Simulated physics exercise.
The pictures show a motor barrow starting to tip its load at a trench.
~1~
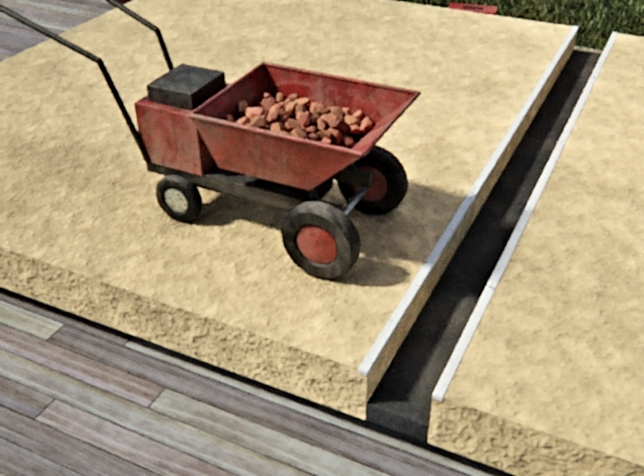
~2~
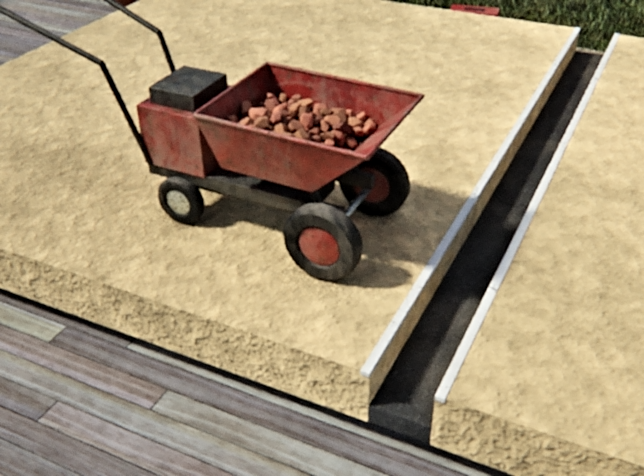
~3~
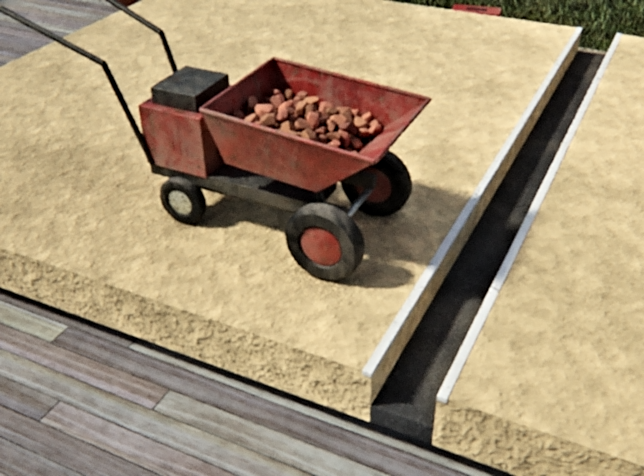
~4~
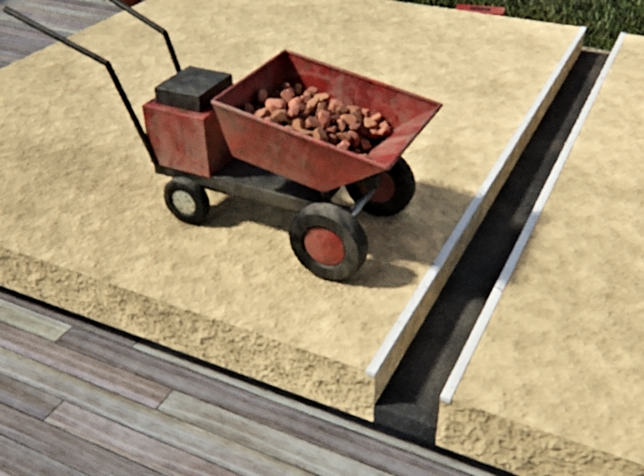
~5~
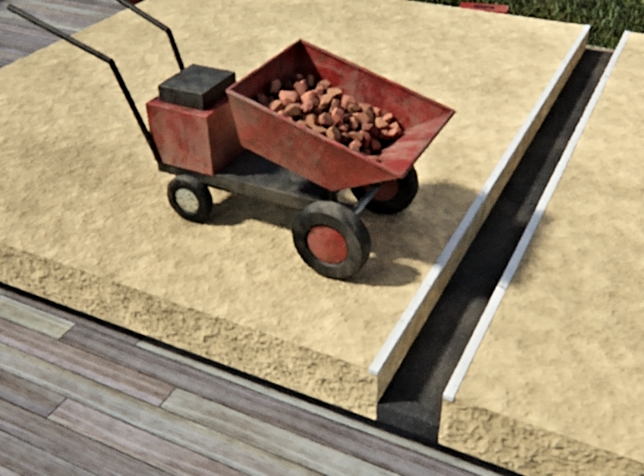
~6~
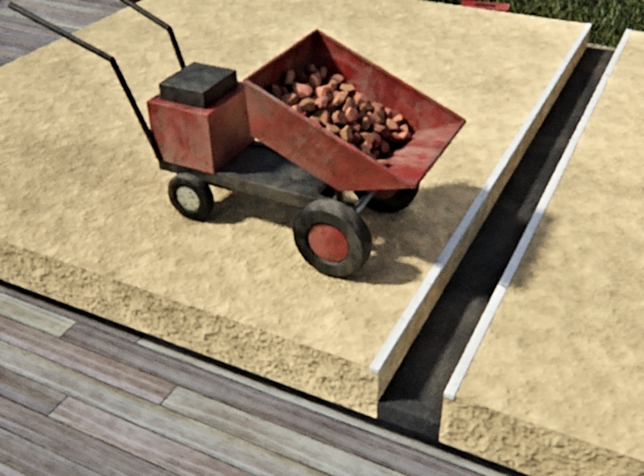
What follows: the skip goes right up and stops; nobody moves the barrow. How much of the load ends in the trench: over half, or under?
It catches the larger part.
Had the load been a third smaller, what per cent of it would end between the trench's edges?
Some 90 per cent.
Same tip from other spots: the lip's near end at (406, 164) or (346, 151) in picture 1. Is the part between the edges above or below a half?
At the first place under half, at the second most of it.
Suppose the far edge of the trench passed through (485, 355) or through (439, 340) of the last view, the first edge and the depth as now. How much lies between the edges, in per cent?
First some 90, then 10 per cent.
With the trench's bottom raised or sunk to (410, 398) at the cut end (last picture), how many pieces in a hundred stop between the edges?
Some 50 per cent.
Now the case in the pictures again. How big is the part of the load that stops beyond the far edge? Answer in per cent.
Roughly 20 in a hundred.
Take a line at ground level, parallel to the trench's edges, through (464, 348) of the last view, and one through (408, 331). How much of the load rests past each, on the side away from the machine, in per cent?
About 20 and 100 per cent.
Shortly afterwards, skip tipped steeply; the whole lot in the skip.
Next, skip tipped right over; near half in the skip; near half in or heaped over the trench; a little beyond it.
Some moments later, skip tipped right over; a little in the skip; the bulk in or heaped over the trench; near a quarter beyond it.
In the end, skip tipped right over; only a few in the skip; the bulk in or heaped over the trench; near a quarter beyond it.
